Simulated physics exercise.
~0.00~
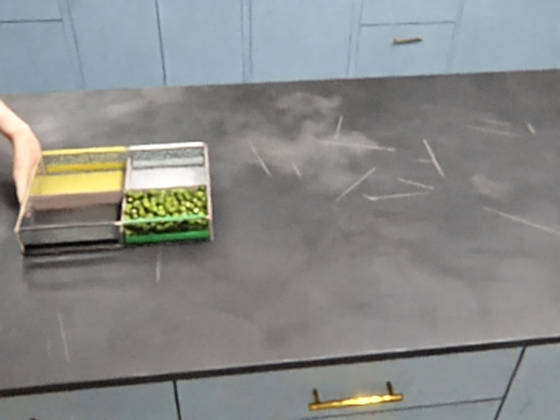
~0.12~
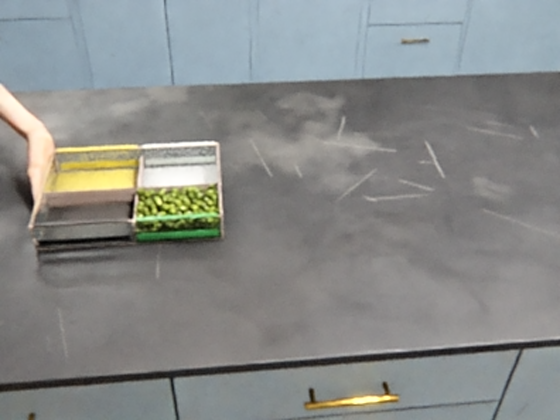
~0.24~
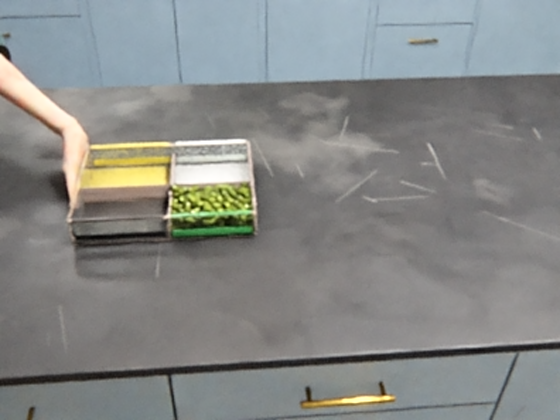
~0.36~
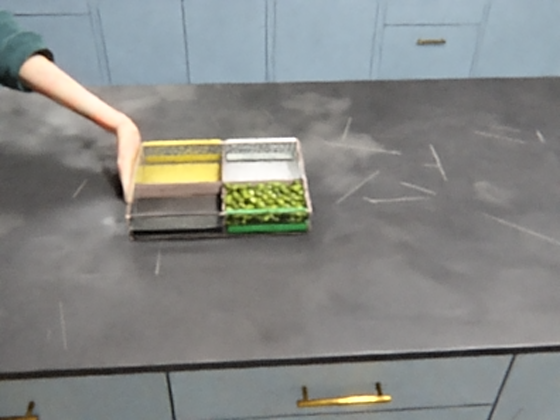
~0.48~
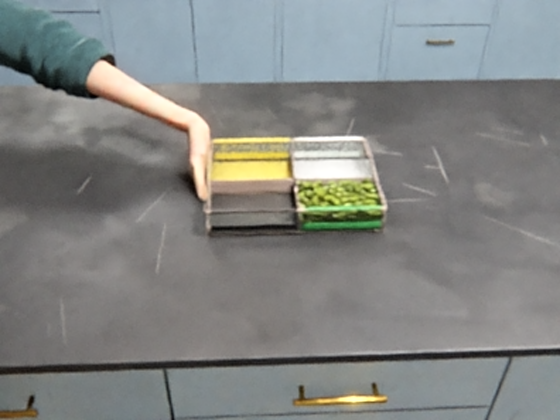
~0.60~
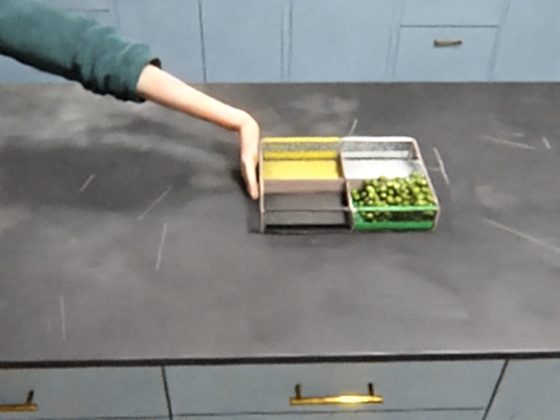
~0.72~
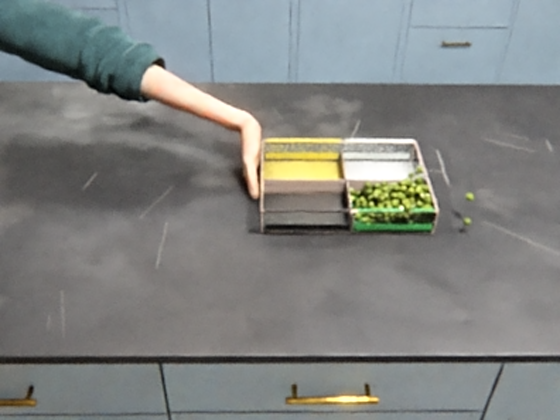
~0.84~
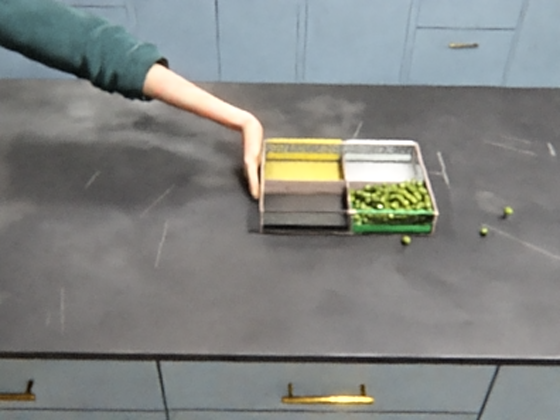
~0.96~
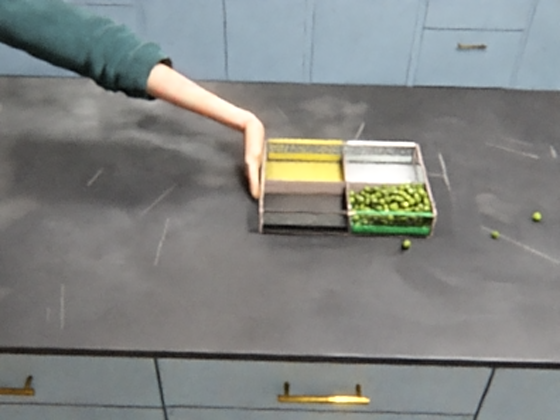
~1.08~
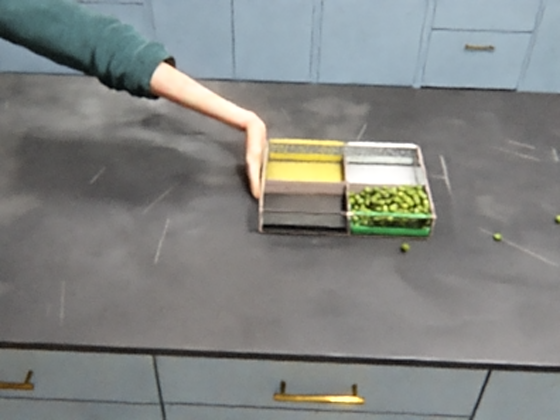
On a dark, scratched countertop in front of blue-grey drawers, a hand slides a four-part tray holding small green olives to the right and stops; a few olives spill out and roll onto the counter, while most stay in their green-edged compartment.
